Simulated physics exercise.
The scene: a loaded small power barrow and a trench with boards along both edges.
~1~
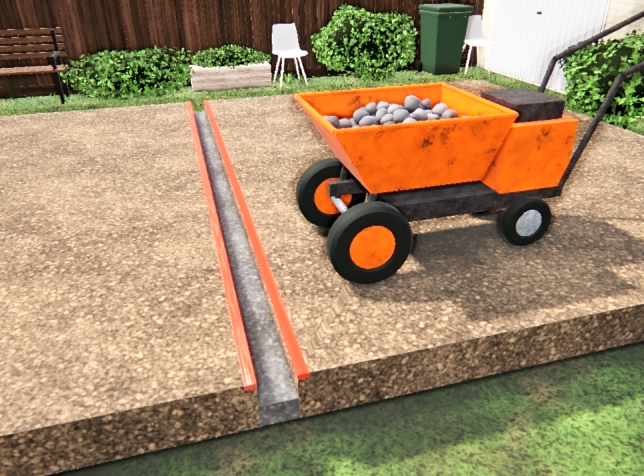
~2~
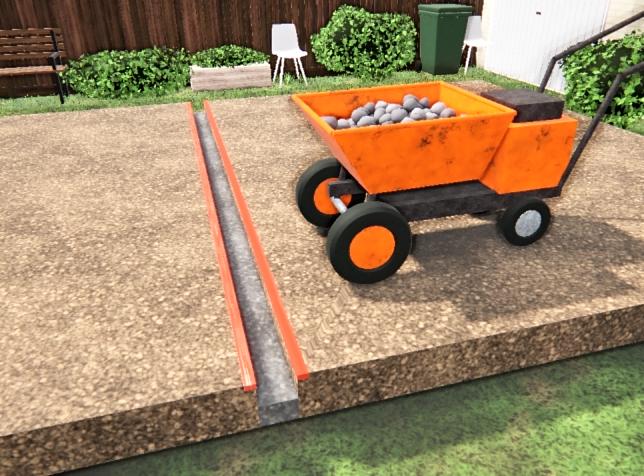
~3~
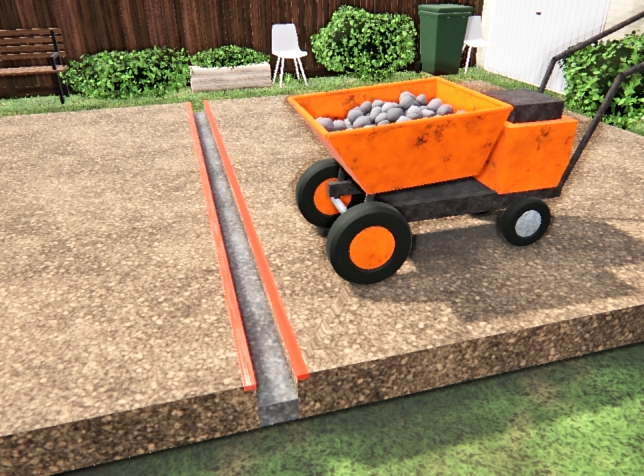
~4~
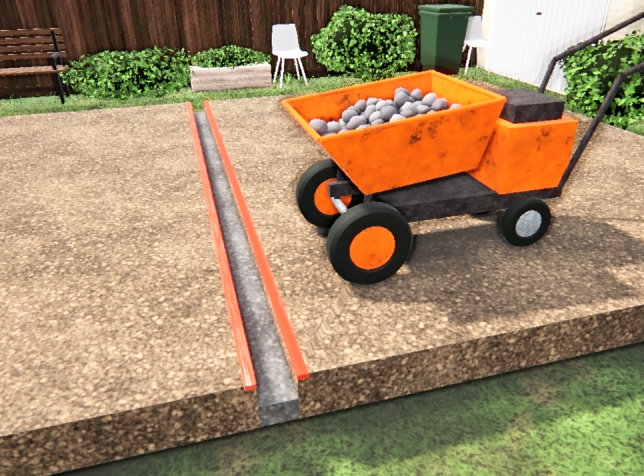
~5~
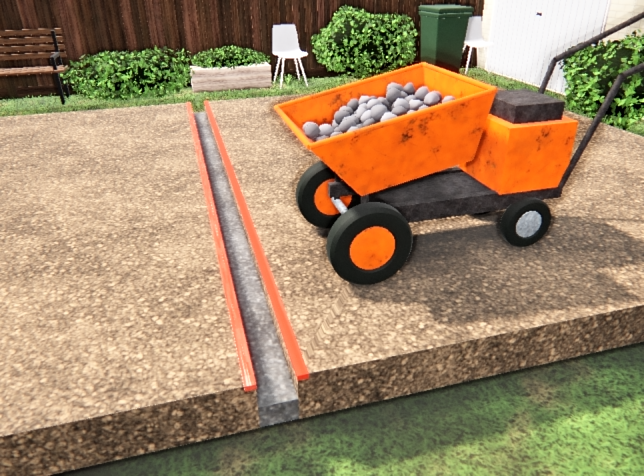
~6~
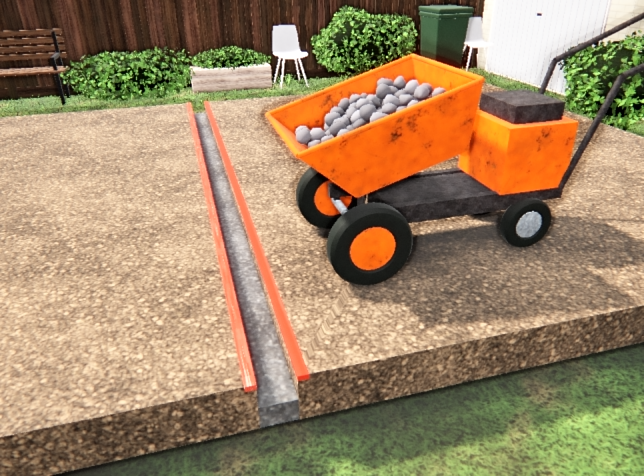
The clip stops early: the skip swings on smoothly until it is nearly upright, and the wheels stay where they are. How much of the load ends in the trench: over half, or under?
In the trench: Only the smaller part.
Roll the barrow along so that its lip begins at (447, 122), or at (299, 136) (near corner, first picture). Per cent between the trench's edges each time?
Roughly 20 per cent, and 0 per cent.
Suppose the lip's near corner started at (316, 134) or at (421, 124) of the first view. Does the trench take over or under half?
One: Under half. Two: The smaller part.
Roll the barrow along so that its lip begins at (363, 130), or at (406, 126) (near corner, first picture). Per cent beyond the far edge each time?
Roughly 50 per cent, and 20 per cent.
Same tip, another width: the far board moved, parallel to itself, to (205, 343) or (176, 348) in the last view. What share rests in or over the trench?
The first gives 60 %, the second 80 %.
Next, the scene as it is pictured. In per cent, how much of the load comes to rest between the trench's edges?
Some 20 per cent.
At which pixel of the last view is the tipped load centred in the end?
Around (190, 269).
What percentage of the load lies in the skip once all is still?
It comes to 5 per cent or so.
Soon after the last picture, skip tipped steeply; all in the skip.
A little later, skip tipped right over; nearly all in the skip; a stray few in or heaped over the trench; a stray few beyond it; a stray few falling.
Later still, skip tipped right over; about a third in the skip; a stray few in or heaped over the trench; about half beyond it.
By the end, skip tipped right over; a small part in the skip; about a quarter in or heaped over the trench; most beyond it.
